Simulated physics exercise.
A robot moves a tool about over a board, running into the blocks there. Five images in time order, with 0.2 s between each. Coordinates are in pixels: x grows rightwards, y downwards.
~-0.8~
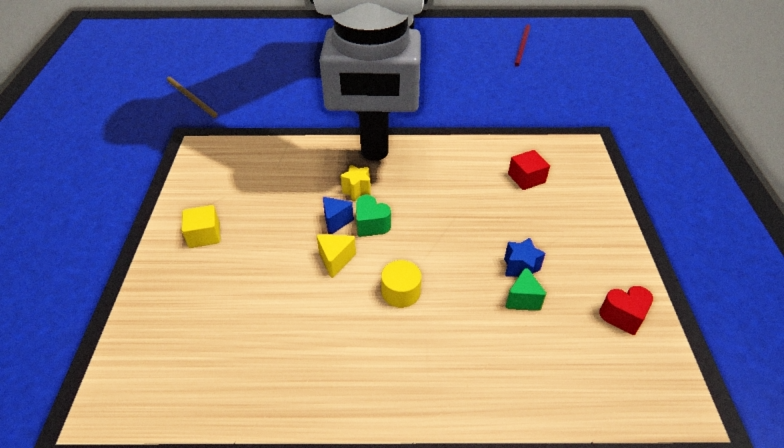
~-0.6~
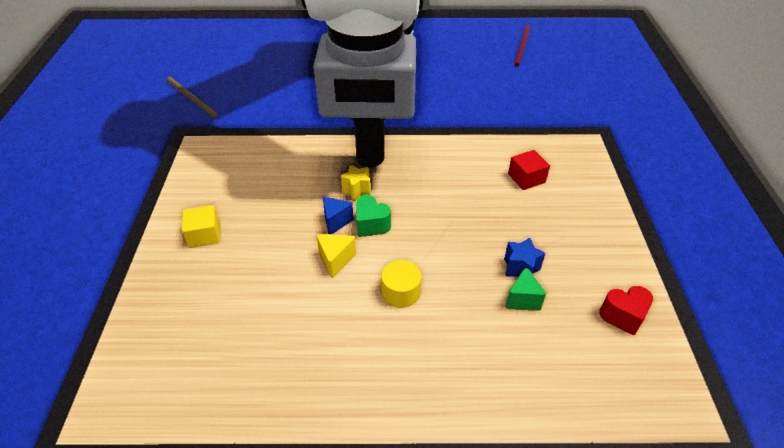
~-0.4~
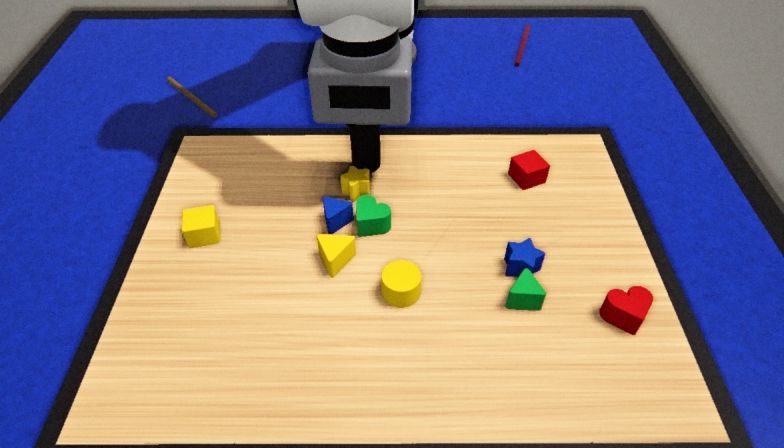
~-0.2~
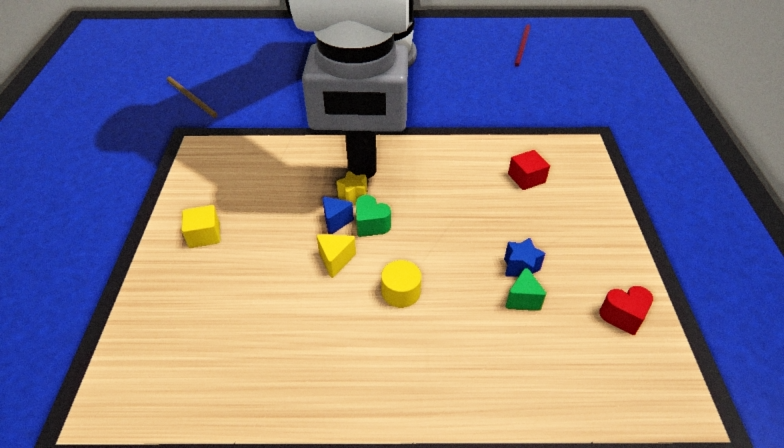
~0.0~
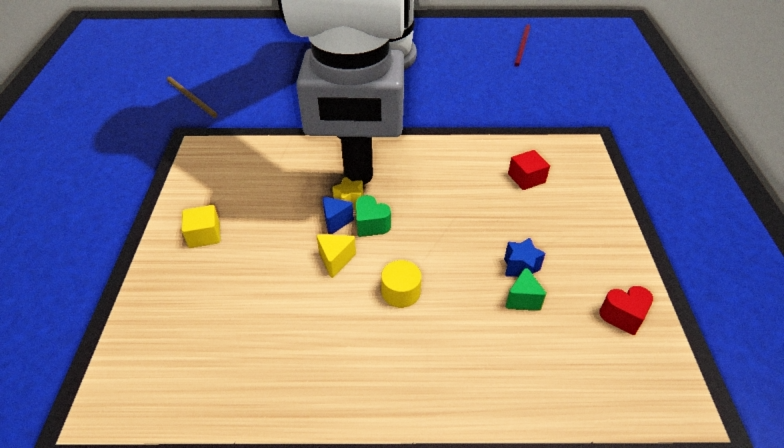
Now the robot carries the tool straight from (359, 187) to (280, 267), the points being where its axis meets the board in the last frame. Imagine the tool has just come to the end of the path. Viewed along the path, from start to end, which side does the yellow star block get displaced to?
Left-hand side.
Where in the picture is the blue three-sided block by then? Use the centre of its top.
At the end it should sit near (273, 293).
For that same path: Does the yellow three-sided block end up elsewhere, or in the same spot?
Moved away.
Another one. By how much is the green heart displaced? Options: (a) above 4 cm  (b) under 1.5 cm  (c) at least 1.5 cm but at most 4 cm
b.
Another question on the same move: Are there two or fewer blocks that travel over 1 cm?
It seems not.
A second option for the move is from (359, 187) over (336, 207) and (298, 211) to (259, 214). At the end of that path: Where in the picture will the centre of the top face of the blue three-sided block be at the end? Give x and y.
Top centre: (311, 230).
What follows on the original path. One third of the way, tool at (333, 202); blue three-sided block at (314, 231), turned 25° clockwise; yellow star block at (328, 214), turned 15° anticlockwise.
Two thirds of the way, tool at (306, 229); yellow three-sided block at (328, 254), turned 65° anticlockwise; blue three-sided block at (287, 262); yellow star block at (302, 243), turned 20° anticlockwise.
At the end, tool at (278, 257); yellow three-sided block at (328, 255), turned 65° anticlockwise; blue three-sided block at (273, 293); yellow star block at (283, 272), turned 40° anticlockwise; green heart unmoved.
